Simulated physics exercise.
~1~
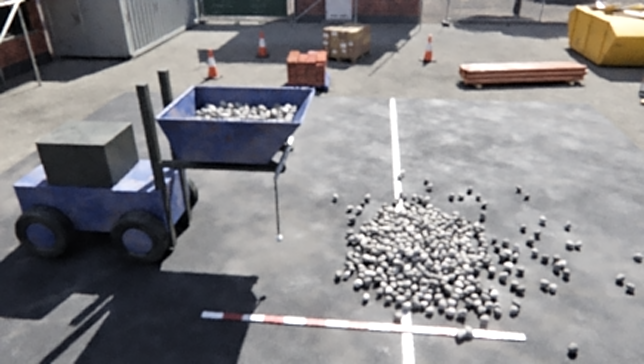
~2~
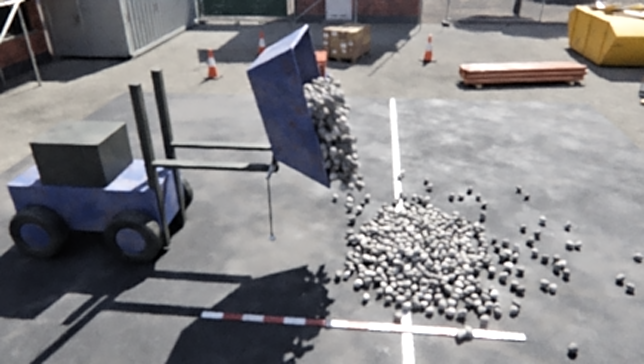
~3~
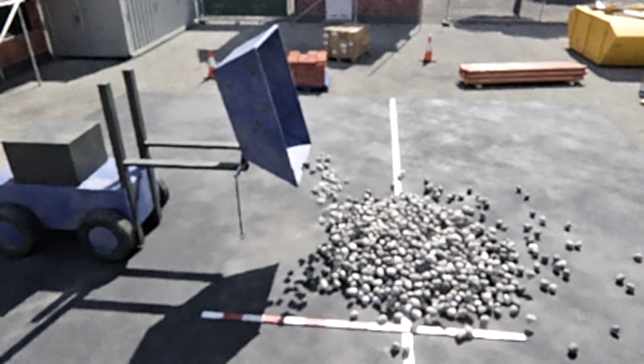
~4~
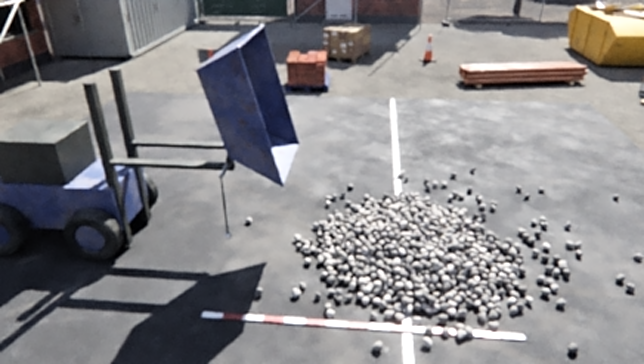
In a paved yard seen from the side and slightly above, a blue forklift on the left holds up a blue skip full of grey rounded stones. A loose pile of similar stones lies to the right across a white painted line, behind a red and white staff, with orange cones, pallets and a yellow container beyond. The skip tips steeply forward to the right, and stones pour from it onto the near side of the pile. The forklift backs away to the left as the rest fall. Finally the skip hangs tilted and empty beside a broader heap straddling the line.
